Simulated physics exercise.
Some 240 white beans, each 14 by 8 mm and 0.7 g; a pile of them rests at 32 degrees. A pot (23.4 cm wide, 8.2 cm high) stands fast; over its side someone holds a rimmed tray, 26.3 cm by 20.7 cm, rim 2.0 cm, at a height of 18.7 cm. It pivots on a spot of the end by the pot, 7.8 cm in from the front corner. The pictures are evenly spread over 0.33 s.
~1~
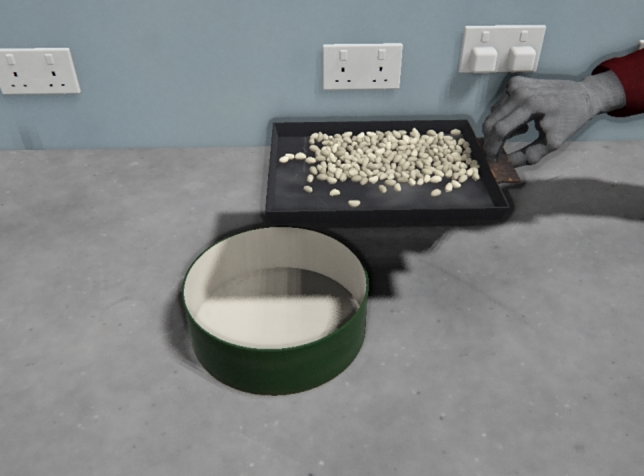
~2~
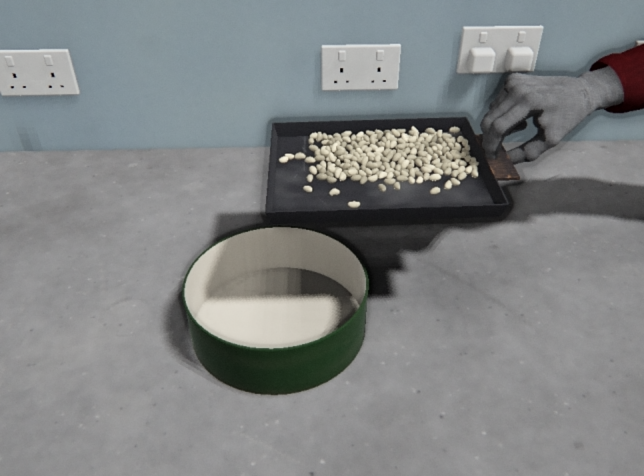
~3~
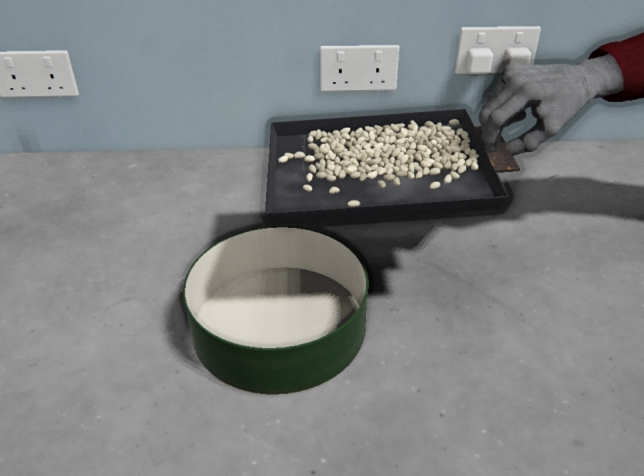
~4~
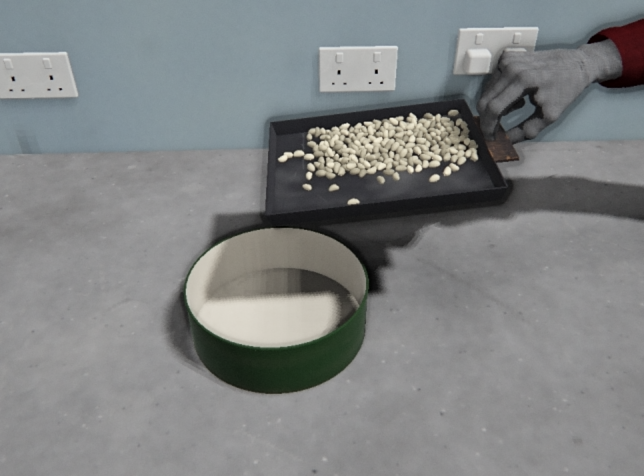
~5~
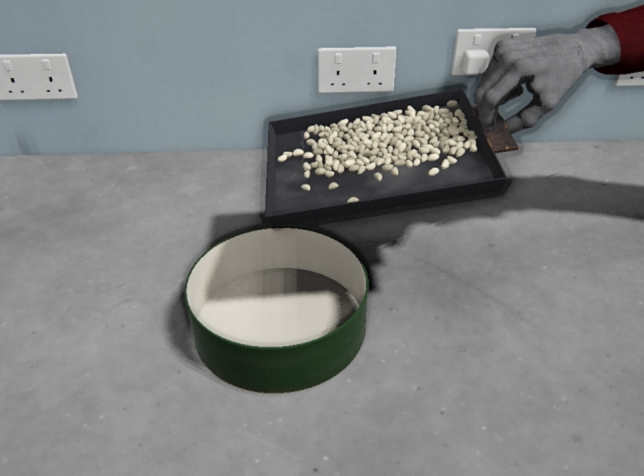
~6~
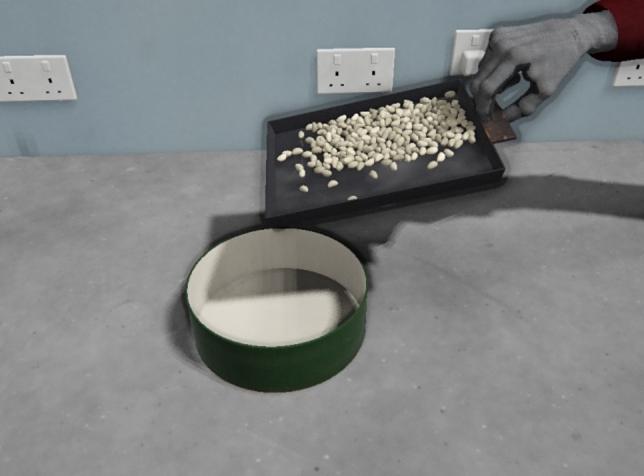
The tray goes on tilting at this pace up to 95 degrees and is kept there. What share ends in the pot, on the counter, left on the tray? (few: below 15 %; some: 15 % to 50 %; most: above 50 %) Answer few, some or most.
Pot most, counter few, tray few.
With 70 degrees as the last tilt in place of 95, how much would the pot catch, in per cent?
In that case some 60 per cent.
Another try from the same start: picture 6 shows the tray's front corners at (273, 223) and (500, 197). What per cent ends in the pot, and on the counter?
Pot 95, counter 5.
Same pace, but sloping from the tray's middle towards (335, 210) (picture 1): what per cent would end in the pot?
About 100 per cent.
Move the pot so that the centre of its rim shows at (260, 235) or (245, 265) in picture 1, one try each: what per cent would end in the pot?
Some 80 and 100 per cent.
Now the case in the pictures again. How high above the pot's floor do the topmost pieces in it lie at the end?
About 2.0 cm.
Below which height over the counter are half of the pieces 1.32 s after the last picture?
About 20 cm.
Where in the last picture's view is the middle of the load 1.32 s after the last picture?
Near (267, 188).
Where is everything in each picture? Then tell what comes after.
The first frame shows tray tilt 0 degrees, front corners at (271, 209) and (503, 205); middle of the pieces at (390, 157); pot at (276, 280).
The second frame shows tray tilt 1 degrees, front corners at (271, 209) and (503, 202); middle of the pieces at (390, 156).
The third frame shows tray tilt 3 degrees, front corners at (270, 210) and (502, 194), lowest corner left front; middle of the pieces at (389, 151).
The fourth frame shows tray tilt 7 degrees, front corners at (270, 212) and (502, 185), lowest corner left front; middle of the pieces at (388, 146).
The fifth frame shows tray tilt 10 degrees, front corners at (270, 213) and (501, 176), lowest corner left front; middle of the pieces at (387, 141).
The sixth frame shows tray tilt 13 degrees, front corners at (270, 214) and (499, 167), lowest corner left front; middle of the pieces at (385, 135); pot at (277, 280).
Then, 0.79 s after the last picture, tilt 51 degrees; the tray holds 95 %, the pot 0 %.
Then, 1.32 s after the last picture, tilt 77 degrees; the tray holds 80 %, the pot 15 %.
Then, 1.91 s after the last picture, tilt 95 degrees; the tray holds 0 %, the pot 95 %.
In the end, pot 95 %, counter 5 %, tray 0 %.
